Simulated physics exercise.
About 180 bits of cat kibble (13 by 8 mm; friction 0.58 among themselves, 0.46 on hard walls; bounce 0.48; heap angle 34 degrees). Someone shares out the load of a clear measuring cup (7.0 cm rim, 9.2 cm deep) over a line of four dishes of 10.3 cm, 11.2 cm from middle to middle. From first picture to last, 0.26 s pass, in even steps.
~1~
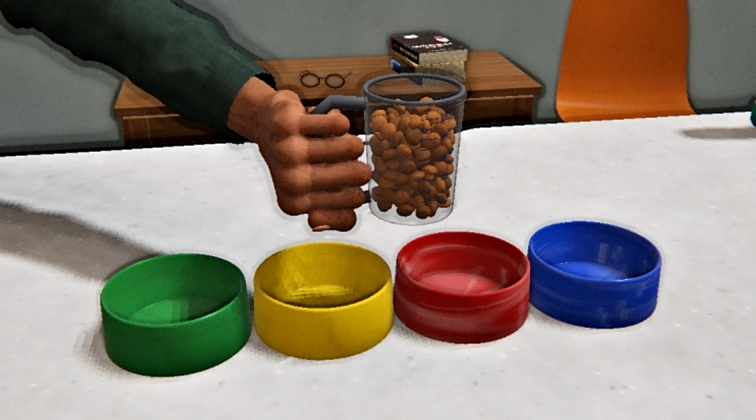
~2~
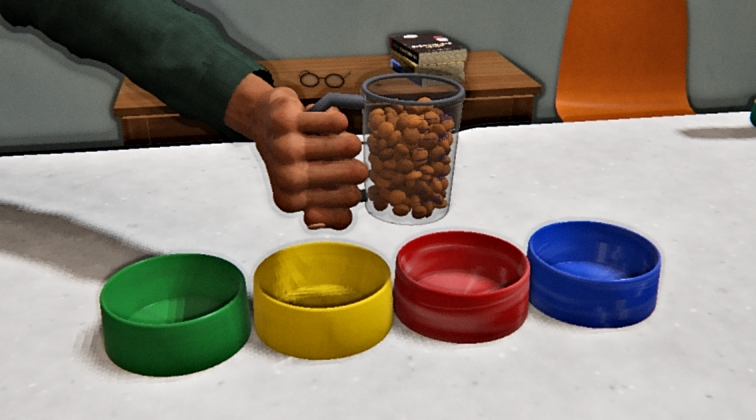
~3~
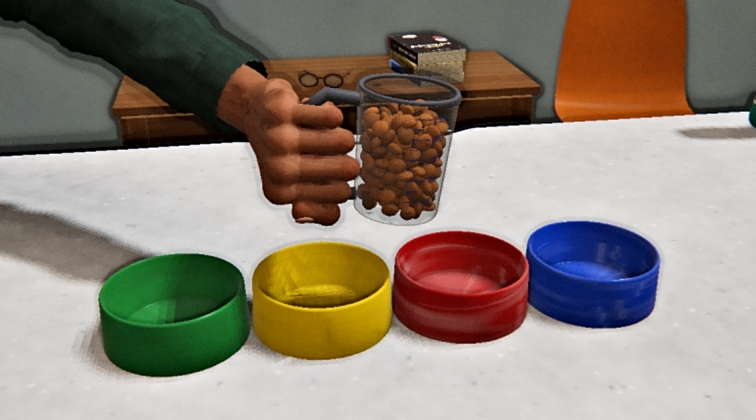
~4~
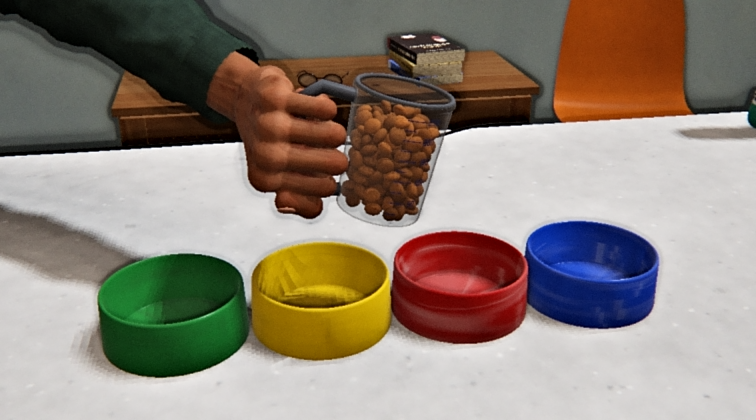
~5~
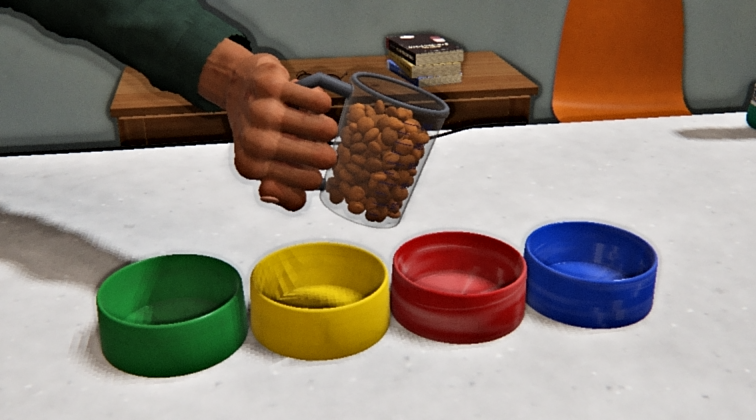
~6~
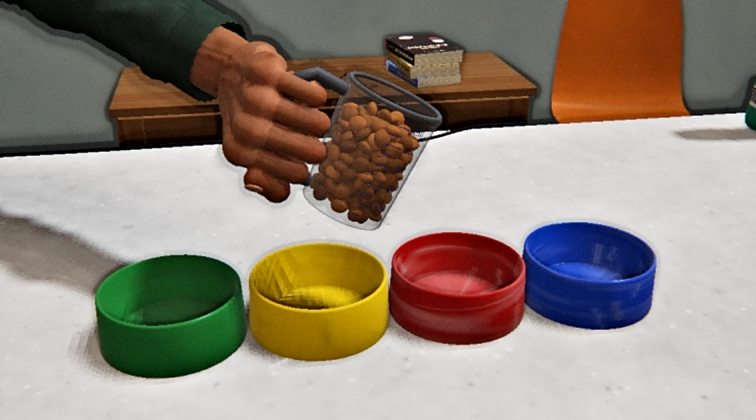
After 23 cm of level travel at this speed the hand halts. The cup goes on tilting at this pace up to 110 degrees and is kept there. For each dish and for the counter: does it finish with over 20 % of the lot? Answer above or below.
Red: Below, blue: Below, green: Above, yellow: Above, counter: Below.
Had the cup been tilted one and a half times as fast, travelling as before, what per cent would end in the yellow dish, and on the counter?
Then: Yellow 60; counter 0.
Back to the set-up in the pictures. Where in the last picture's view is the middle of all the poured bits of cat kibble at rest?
Around (271, 310).
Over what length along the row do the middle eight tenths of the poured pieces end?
Some 13 cm.
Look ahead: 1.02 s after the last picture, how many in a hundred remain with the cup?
About 45 per cent.
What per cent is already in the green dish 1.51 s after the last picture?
Near 20 per cent so far.
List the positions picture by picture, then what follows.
The first picture shows cup at (412, 150), tilt 0 degrees, lip at (461, 87), moved 0.0 cm; middle of the pieces at (414, 155); blue dish at (594, 250); red dish at (463, 262); yellow dish at (323, 274); green dish at (174, 288).
The second picture shows cup at (410, 150), tilt 1 degrees, lip at (460, 88), moved 0.2 cm; middle of the pieces at (411, 154).
The third picture shows cup at (402, 150), tilt 6 degrees, lip at (457, 91), moved 0.7 cm; middle of the pieces at (403, 155).
The fourth picture shows cup at (391, 151), tilt 12 degrees, lip at (451, 98), moved 1.4 cm; middle of the pieces at (392, 156).
The fifth picture shows cup at (380, 152), tilt 19 degrees, lip at (445, 106), moved 2.2 cm; middle of the pieces at (380, 157).
The sixth picture shows cup at (368, 153), tilt 25 degrees, lip at (438, 114), moved 3.0 cm; middle of the pieces at (368, 158); blue dish at (589, 251); red dish at (458, 262); yellow dish at (318, 275); green dish at (169, 289).
Then, 0.61 s after the last picture, tilt 104 degrees; cup holds 95 %, yellow 5 %.
Then, 1.02 s after the last picture, tilt 110 degrees; cup holds 45 %, yellow 45 %.
Then, 1.51 s after the last picture, tilt 110 degrees; cup holds 25 %, green 20 %, yellow 50 %.
In the end, red 0 %, blue 0 %, green 40 %, yellow 50 %, counter 10 %, cup 5 %.
